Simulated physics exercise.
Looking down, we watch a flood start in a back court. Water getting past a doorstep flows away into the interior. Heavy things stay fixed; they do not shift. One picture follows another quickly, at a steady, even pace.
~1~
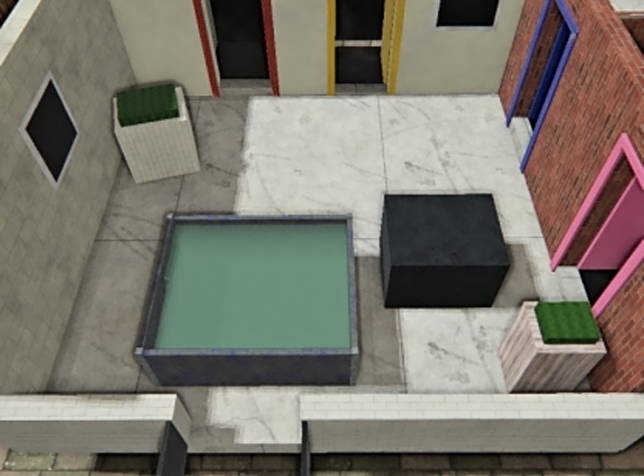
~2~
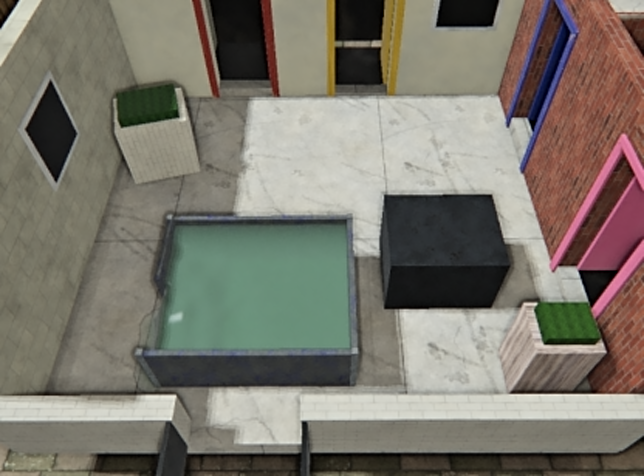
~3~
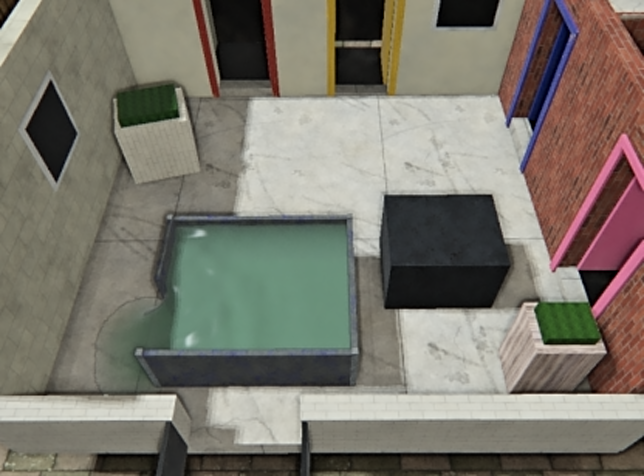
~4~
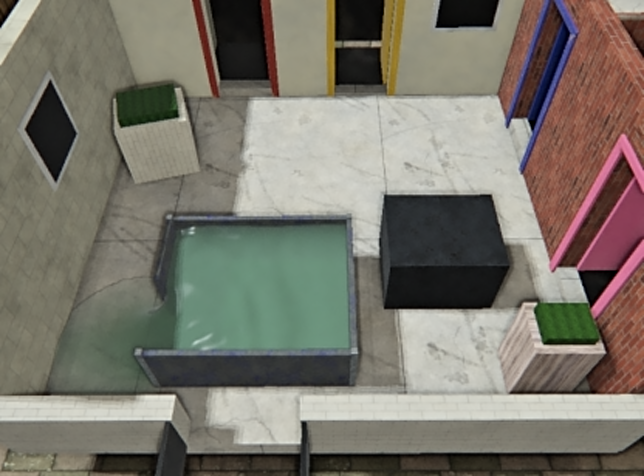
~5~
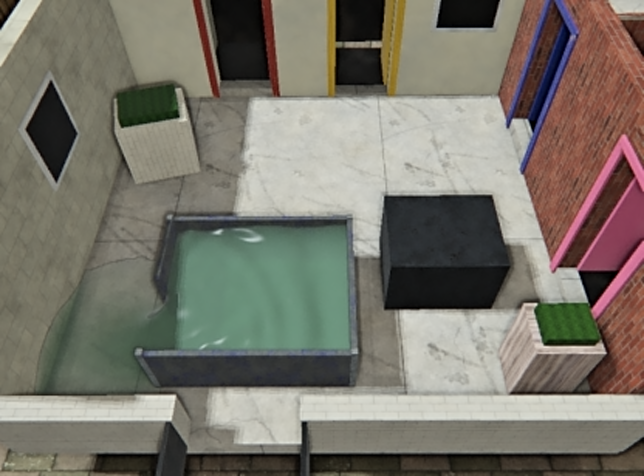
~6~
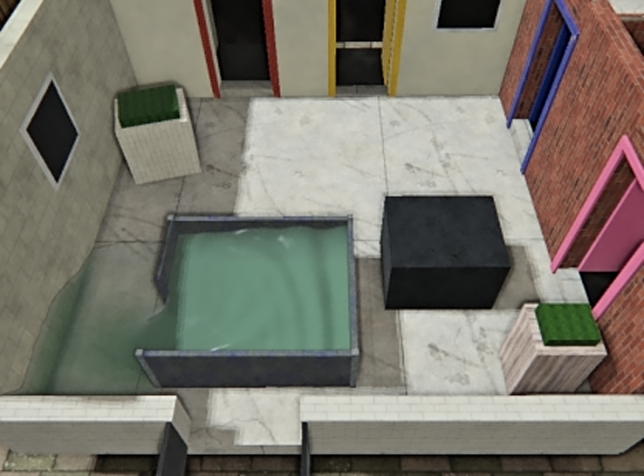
Green water poured from a gap in the left side of a low tank in a walled courtyard, spread across the paving to the left wall, and crept back along it while the tank's surface rippled.
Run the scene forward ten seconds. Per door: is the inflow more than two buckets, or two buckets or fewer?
In order: The blue door does not exceed two buckets. The yellow door exceeds two buckets. The red door does not exceed two buckets. The pink door does not exceed two buckets.
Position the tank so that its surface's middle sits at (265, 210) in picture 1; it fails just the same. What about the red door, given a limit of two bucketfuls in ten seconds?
Result for the red door: It doesn't reach it.
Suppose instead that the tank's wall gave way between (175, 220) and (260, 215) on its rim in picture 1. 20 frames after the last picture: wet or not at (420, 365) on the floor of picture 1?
Answer: Free of water.
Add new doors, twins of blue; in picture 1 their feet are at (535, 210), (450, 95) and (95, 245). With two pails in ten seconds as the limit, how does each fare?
In order: Falls short, falls short, falls short.
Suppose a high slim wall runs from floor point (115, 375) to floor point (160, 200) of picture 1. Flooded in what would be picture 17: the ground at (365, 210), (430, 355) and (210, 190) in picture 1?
In turn: Not flooded, dry, covered.
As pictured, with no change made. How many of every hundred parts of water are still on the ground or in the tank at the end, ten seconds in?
Near 90 percent, give or take.
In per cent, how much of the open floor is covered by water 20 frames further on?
It comes to 60 per cent.
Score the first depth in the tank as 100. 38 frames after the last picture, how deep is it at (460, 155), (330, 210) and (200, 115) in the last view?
First spot 2 %, second 4 %, third 6 %.
A moment on, water covers 15 % of the floor; the blue door not reached, the yellow door not reached, the red door not reached, the pink door not reached.
Next, water covers 25 % of the floor; the blue door not reached, the yellow door not reached, the red door not reached, the pink door not reached.
Then, water covers 60 % of the floor; the blue door not reached, the yellow door wet at the sill, nothing in, the red door wet at the sill, nothing in, the pink door not reached.
Later, water covers 95 % of the floor; the blue door wet at the sill, nothing in, the yellow door under two buckets in, the red door wet at the sill, nothing in, the pink door wet at the sill, nothing in.
In the end, water covers 95 % of the floor; the blue door wet at the sill, nothing in, the yellow door over two buckets in, the red door wet at the sill, nothing in, the pink door wet at the sill, nothing in.
